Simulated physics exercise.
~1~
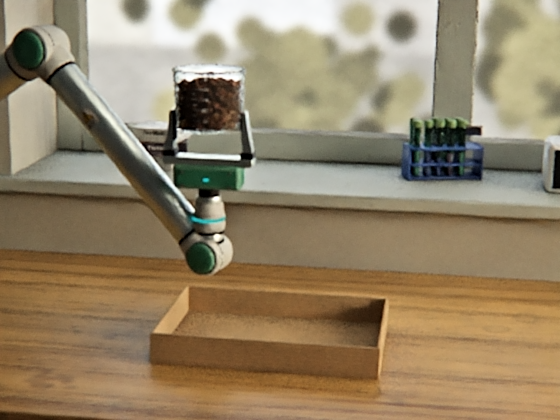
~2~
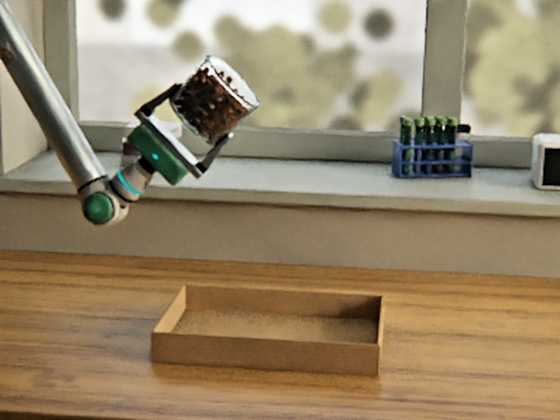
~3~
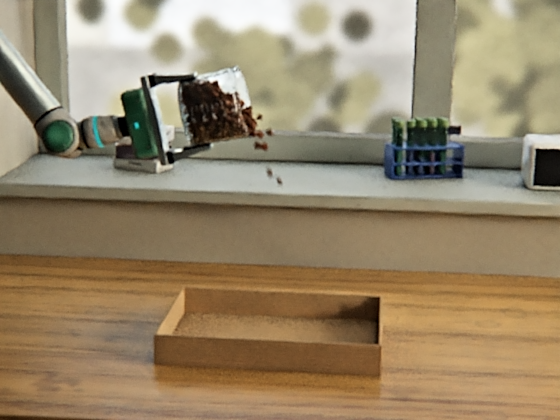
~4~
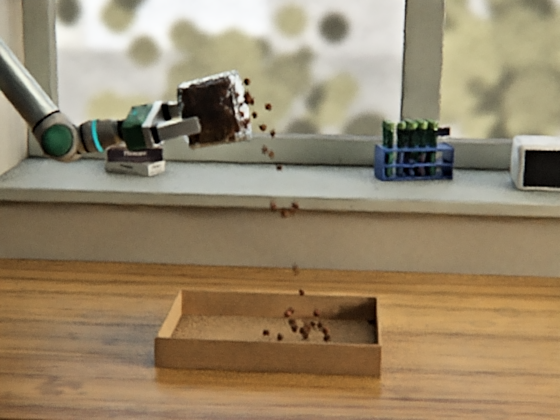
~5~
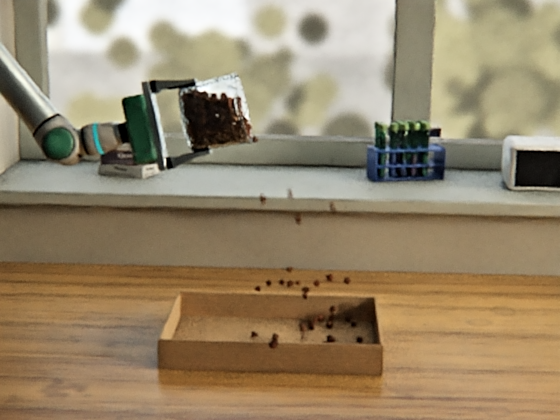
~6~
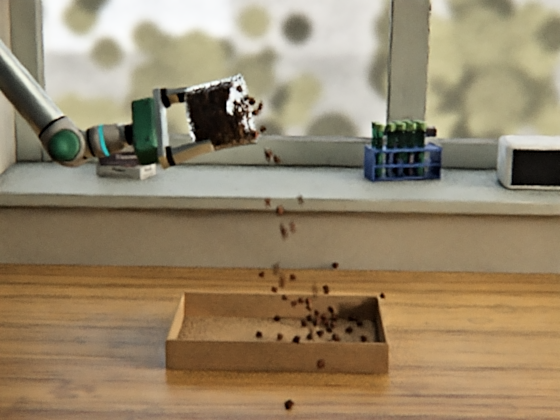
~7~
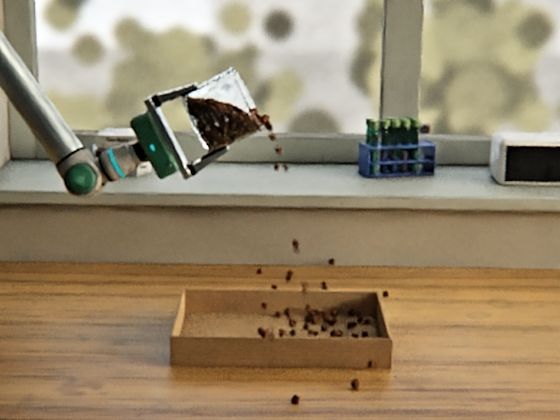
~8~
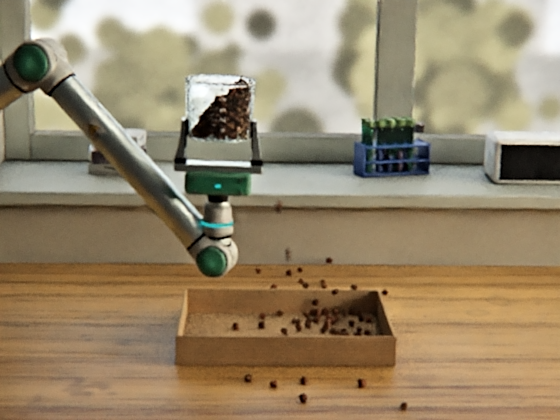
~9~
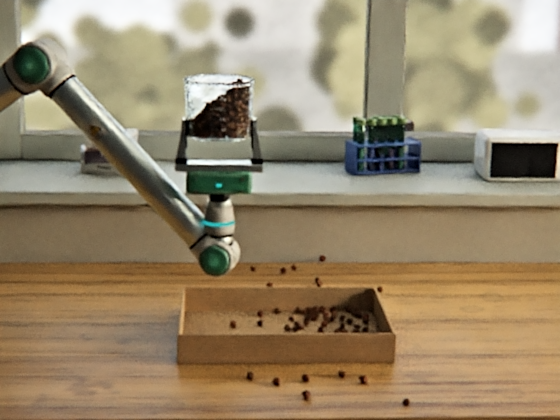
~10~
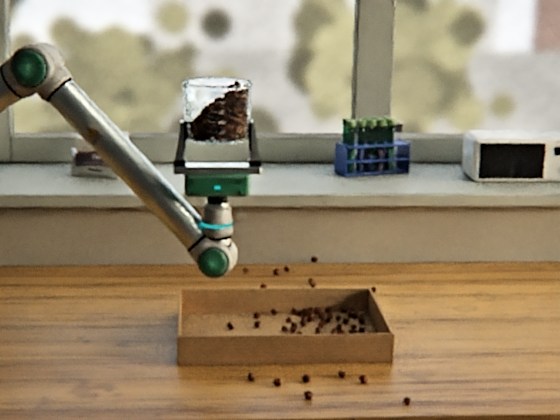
On a wooden table, a robot arm tips brown pellets into a tray, spilling some, then rights the beaker.
